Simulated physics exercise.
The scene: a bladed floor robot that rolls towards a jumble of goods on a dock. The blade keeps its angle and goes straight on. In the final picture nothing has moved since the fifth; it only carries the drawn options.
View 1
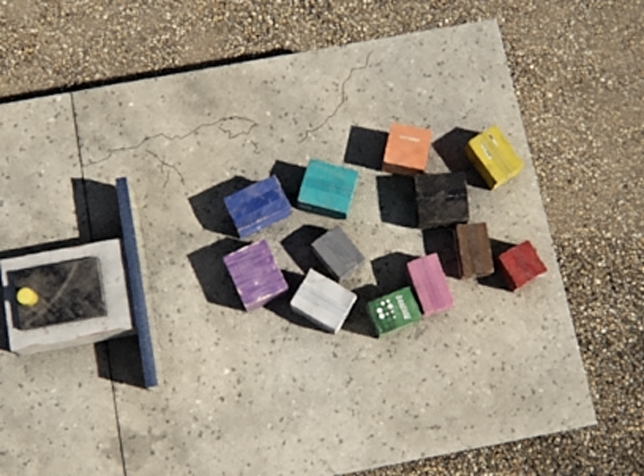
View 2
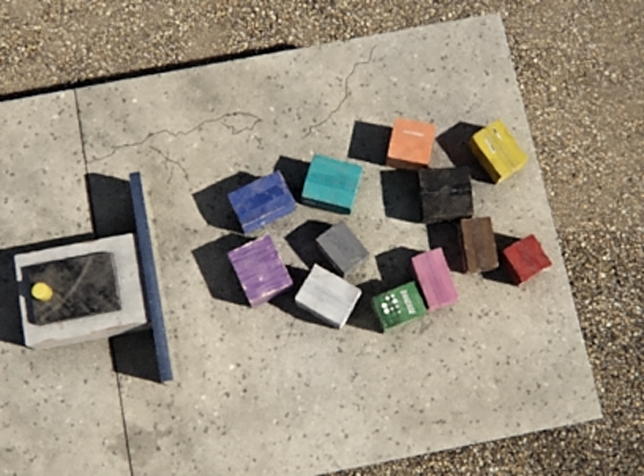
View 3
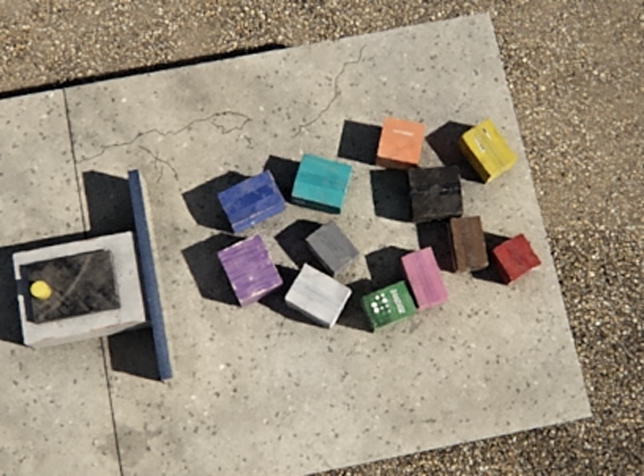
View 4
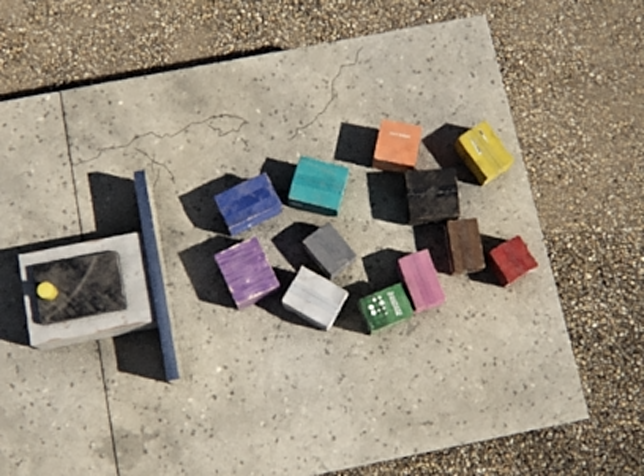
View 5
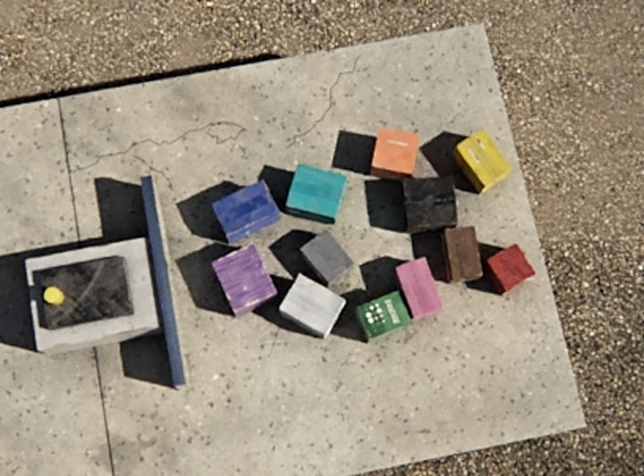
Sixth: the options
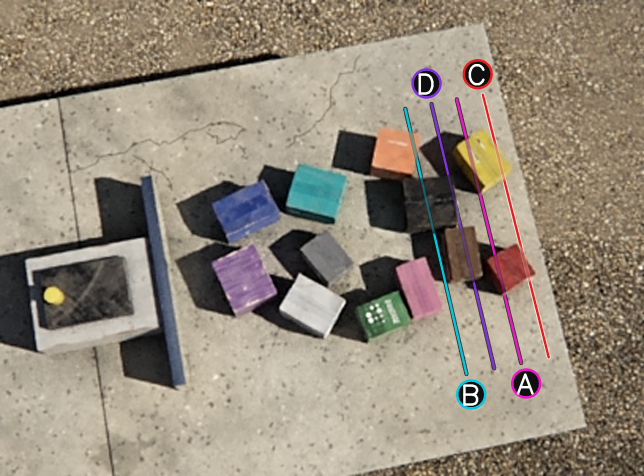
We see, from above, a small machine with a wide blue blade edge slightly rightward across a concrete slab towards a cluster of twelve coloured boxes, which stay in place relative to the slab as the view shifts a little.
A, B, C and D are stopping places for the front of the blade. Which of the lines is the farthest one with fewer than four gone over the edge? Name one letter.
Up to line B.
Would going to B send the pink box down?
No.
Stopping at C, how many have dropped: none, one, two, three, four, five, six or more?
By then, six or more.
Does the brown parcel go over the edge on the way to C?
Yes.
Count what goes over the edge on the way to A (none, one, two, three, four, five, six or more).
By then, six or more.
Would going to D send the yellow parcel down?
Yes.
On the marked copy, A at (488, 227); B at (435, 237); C at (515, 222); D at (462, 232).
Taking B. A third of the way, robot (194, 272); pink box (422, 289); green box (398, 324).
Two thirds of the way, robot (293, 254); yellow parcel (503, 154); black parcel (481, 207).
When it is over, robot (369, 239); red parcel over the edge; yellow parcel over the edge; three fallen.
As for the rest, A drops seven; C drops ten; D drops five.
